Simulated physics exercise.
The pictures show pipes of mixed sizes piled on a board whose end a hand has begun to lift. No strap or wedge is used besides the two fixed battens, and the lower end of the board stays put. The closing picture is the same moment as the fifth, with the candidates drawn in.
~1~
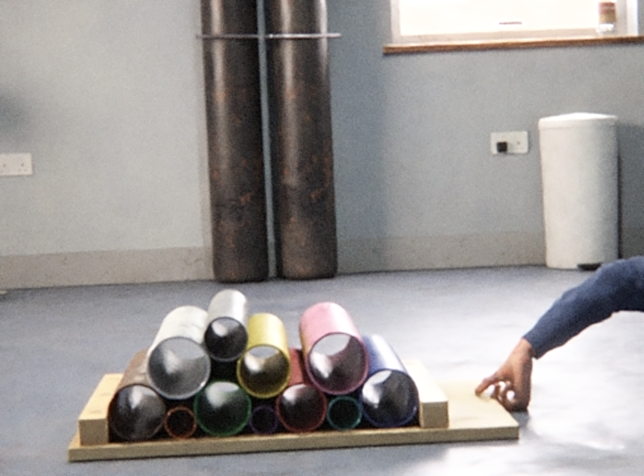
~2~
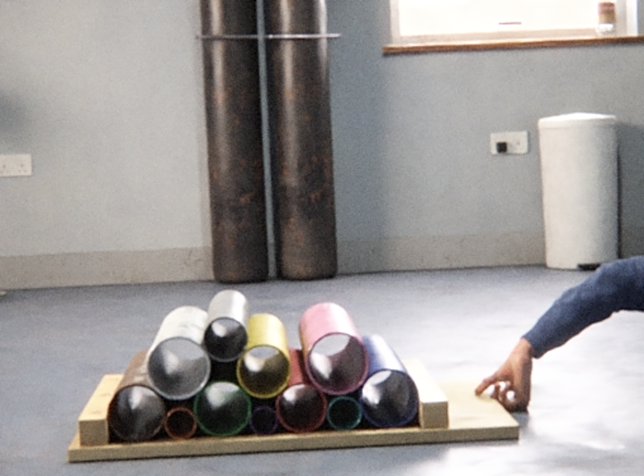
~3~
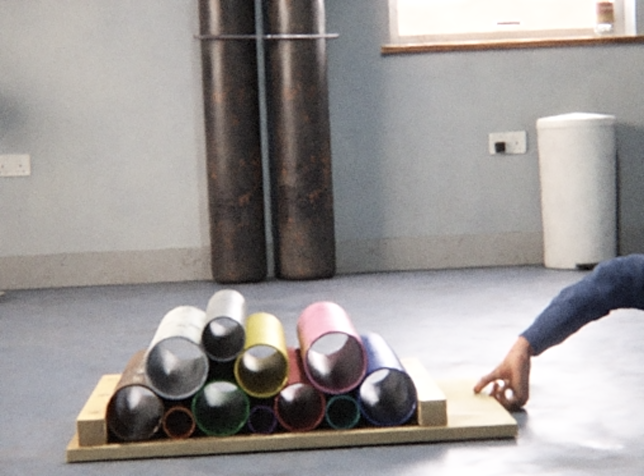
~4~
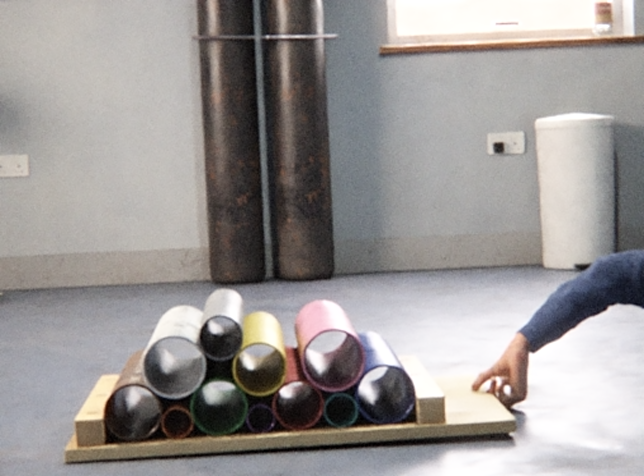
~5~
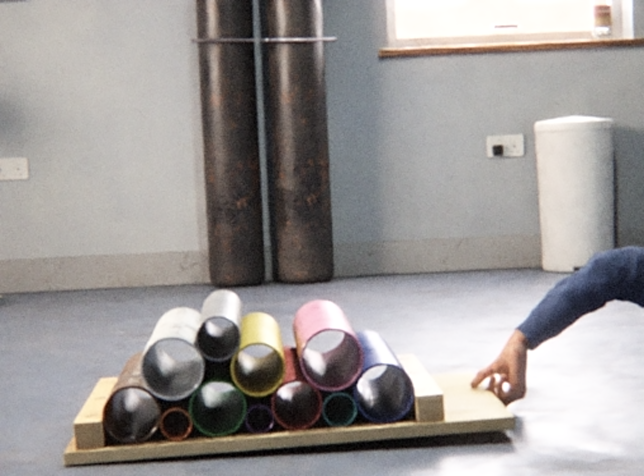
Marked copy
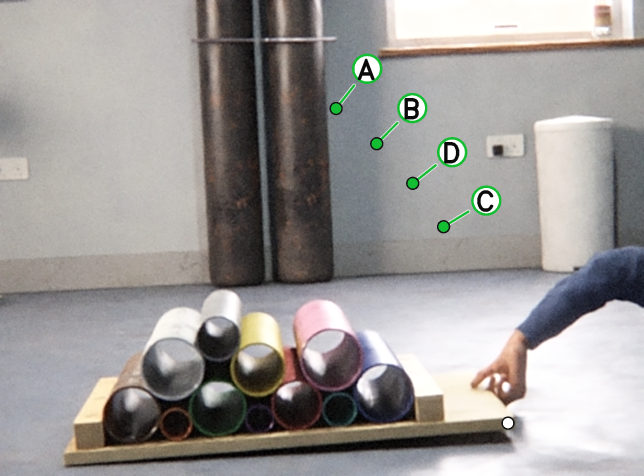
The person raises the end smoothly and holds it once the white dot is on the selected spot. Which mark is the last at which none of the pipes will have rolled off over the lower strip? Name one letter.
No higher than D.
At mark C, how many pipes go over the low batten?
With C, none.
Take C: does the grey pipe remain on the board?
Yes.
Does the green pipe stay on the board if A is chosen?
The green pipe: Yes.
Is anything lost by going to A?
At A: Yes.
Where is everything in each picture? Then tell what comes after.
In the first frame, orange pipe (181, 423); green pipe (223, 408); purple pipe (264, 420).
In the second frame, purple pipe (264, 421); red pipe (302, 407).
In the third frame, board (289, 403); turquoise pipe (343, 412); blue pipe (388, 397); white pipe (176, 367).
In the fourth frame, board (288, 402); brown pipe (133, 412); orange pipe (177, 423).
In the fifth frame, board (286, 402); brown pipe (131, 415); orange pipe (176, 424).
On the copy, A at (336, 108); B at (377, 144); C at (444, 227); D at (413, 183); the white dot at (508, 423).
On D. First, board at 20°.
Then, board at 36°.
Finally, board at 36°, none over the low batten.
By contrast, A four over the low batten (yellow, pink, white, grey); B one over the low batten (white); C none over the low batten.
